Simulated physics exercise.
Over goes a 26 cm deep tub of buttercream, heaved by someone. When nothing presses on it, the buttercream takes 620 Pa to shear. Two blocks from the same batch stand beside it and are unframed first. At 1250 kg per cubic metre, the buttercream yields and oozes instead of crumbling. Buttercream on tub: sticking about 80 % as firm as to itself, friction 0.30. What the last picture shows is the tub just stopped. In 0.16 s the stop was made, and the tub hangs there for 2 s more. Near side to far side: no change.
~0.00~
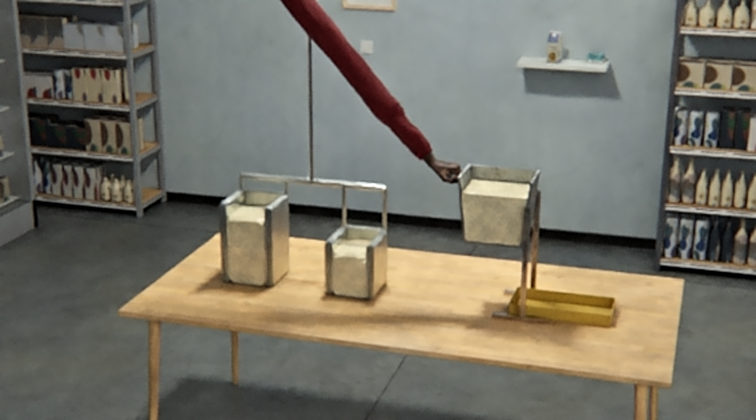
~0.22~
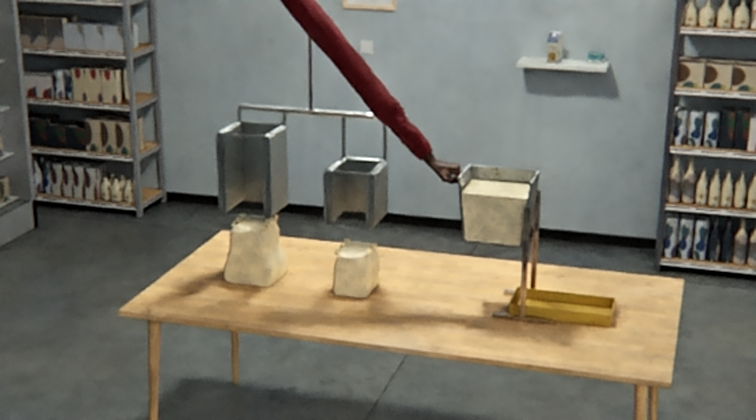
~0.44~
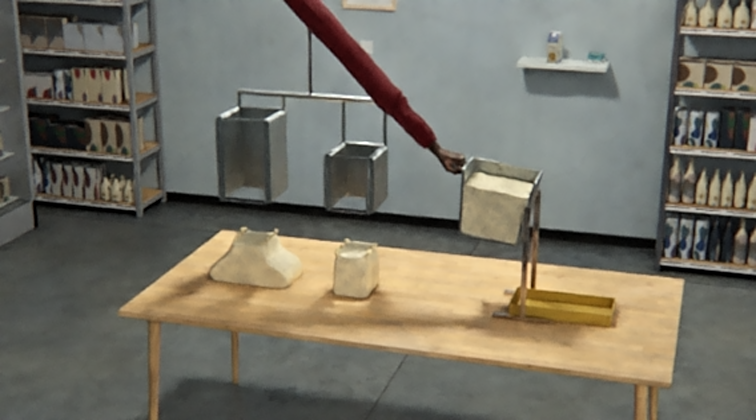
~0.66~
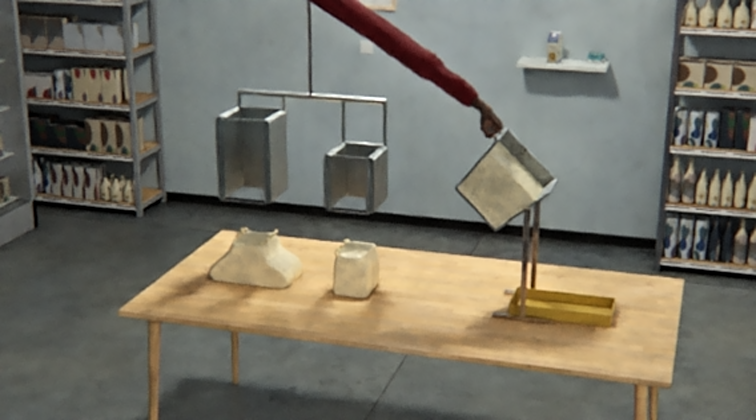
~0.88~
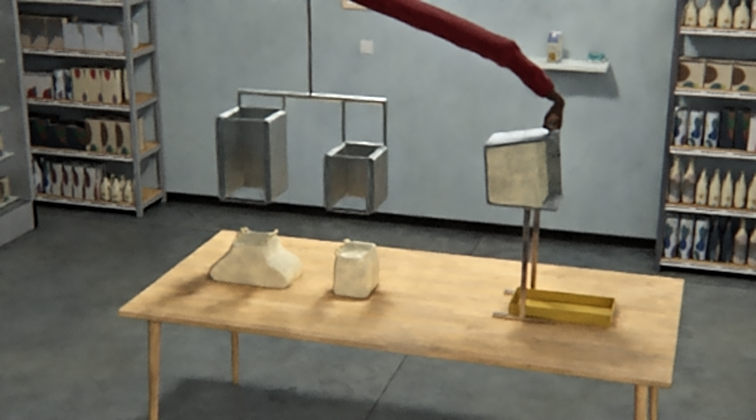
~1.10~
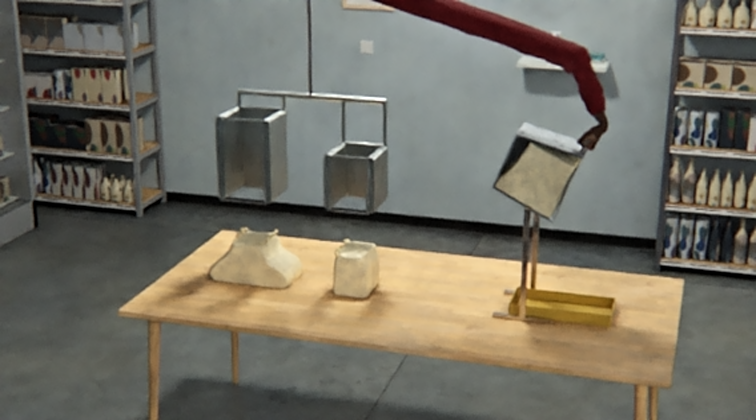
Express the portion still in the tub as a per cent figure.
I would say about 0 percent.
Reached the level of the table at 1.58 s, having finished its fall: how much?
70 %.
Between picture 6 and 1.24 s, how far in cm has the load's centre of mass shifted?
Looks like around 11 cm to me.
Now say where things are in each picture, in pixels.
In the first picture, handle-side rim at (460, 178), tilt 0 degrees; highest point of the buttercream at (515, 197); test blocks 30 cm, 19 cm high (left to right).
In the second picture, handle-side rim at (460, 178), tilt 0 degrees; highest point of the buttercream at (515, 197); test blocks 25 cm, 19 cm high (left to right).
In the third picture, handle-side rim at (464, 170), tilt 7 degrees; highest point of the buttercream at (468, 186); test blocks 19 cm, 18 cm high (left to right).
In the fourth picture, handle-side rim at (499, 141), tilt 44 degrees; highest point of the buttercream at (491, 155); test blocks 19 cm, 18 cm high (left to right).
In the fifth picture, handle-side rim at (552, 140), tilt 85 degrees; highest point of the buttercream at (536, 145); test blocks 19 cm, 18 cm high (left to right).
In the sixth picture, handle-side rim at (582, 159), tilt 111 degrees; highest point of the buttercream at (529, 146); test blocks 19 cm, 18 cm high (left to right).
By 1.24 s, the tub is at 111 degrees and holds 61 %.
By 1.41 s, the tub is at 111 degrees and holds 18 %.
By 1.58 s, the tub is at 111 degrees and holds 0 %.
By 1.75 s, the tub is at 111 degrees and holds 0 %.
By 3.10 s, at the end, the tub is at 111 degrees and holds 0 %.
